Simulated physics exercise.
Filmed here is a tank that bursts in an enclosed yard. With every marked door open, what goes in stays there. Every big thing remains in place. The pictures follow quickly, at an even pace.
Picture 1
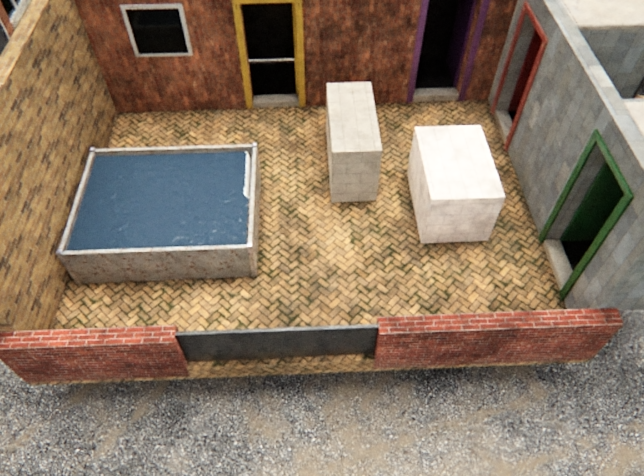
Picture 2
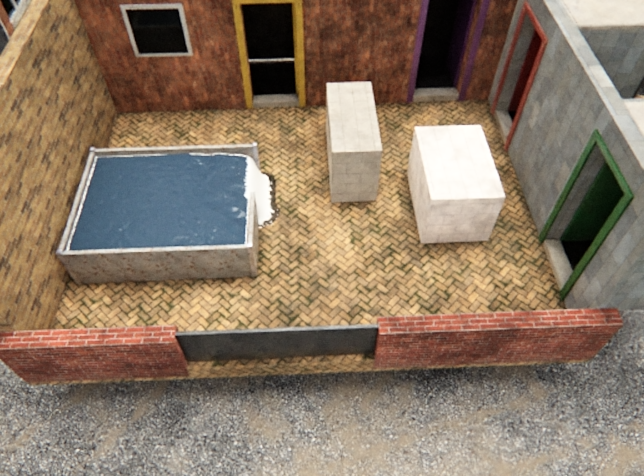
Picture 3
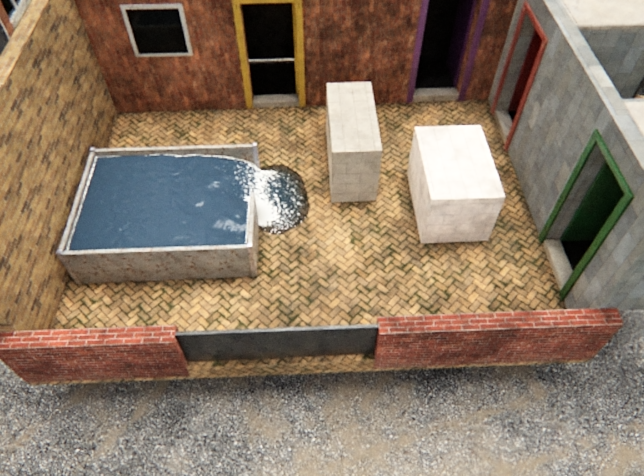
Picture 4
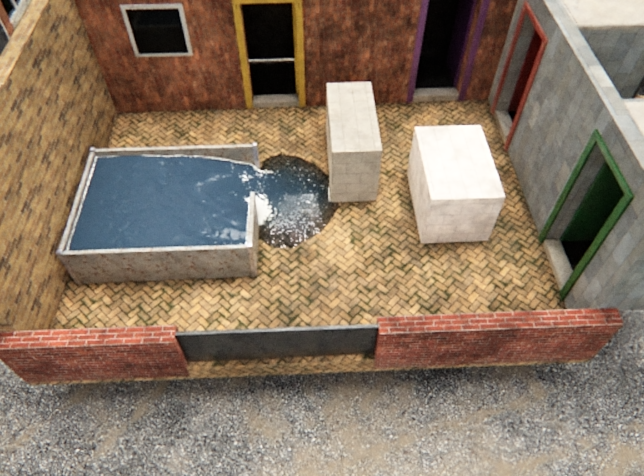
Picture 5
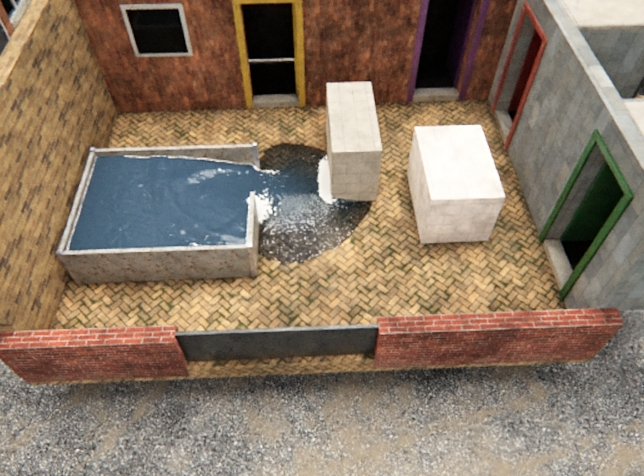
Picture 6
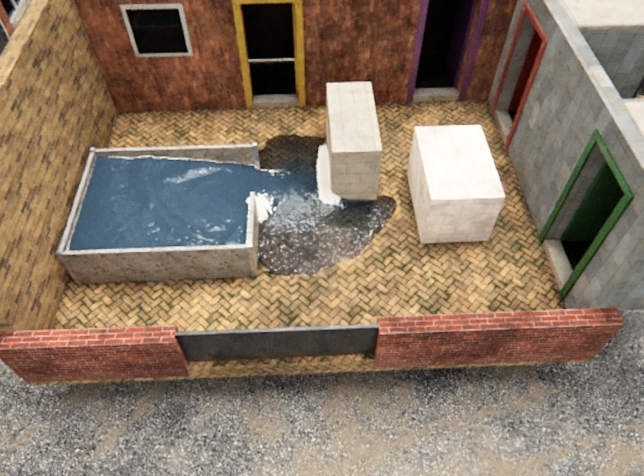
Water bursting from the right side of a tank in a walled yard, spreading across brick paving and around a pale block.
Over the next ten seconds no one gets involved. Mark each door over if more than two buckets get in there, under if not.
Red door - under; green door - under; purple door - under; yellow door - over.
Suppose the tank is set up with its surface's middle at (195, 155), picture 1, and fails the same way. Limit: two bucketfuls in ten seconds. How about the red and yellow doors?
The red door tops the threshold, and the yellow door tops the threshold.
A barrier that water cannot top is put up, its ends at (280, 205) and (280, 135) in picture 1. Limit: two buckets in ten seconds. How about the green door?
Taken separately, green falls below the limit.
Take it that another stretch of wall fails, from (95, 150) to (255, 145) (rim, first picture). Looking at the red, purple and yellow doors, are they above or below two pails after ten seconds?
Going door by door, the red one crosses the threshold, then the purple one misses the threshold, then the yellow one crosses the threshold.
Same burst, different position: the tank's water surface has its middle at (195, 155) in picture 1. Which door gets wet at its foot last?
That would be the green door.
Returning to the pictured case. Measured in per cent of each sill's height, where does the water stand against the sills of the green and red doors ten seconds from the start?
Some 80 percent, then some 90 percent.
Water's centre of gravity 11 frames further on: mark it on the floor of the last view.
I'd mark it close to (234, 216).
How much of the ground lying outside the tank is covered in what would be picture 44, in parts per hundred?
It comes to 95 per cent.
A moment on, water covers 20 % of the floor; the red door not reached, the green door not reached, the purple door not reached, the yellow door not reached.
Next, water covers 40 % of the floor; the red door not reached, the green door not reached, the purple door not reached, the yellow door over two buckets in.
Then, water covers 70 % of the floor; the red door wet at the sill, nothing in, the green door wet at the sill, nothing in, the purple door wet at the sill, nothing in, the yellow door far over two buckets in.
Later, water covers 95 % of the floor; the red door wet at the sill, nothing in, the green door under two buckets in, the purple door wet at the sill, nothing in, the yellow door far over two buckets in.
In the end, water covers 100 % of the floor; the red door under two buckets in, the green door under two buckets in, the purple door under two buckets in, the yellow door far over two buckets in.
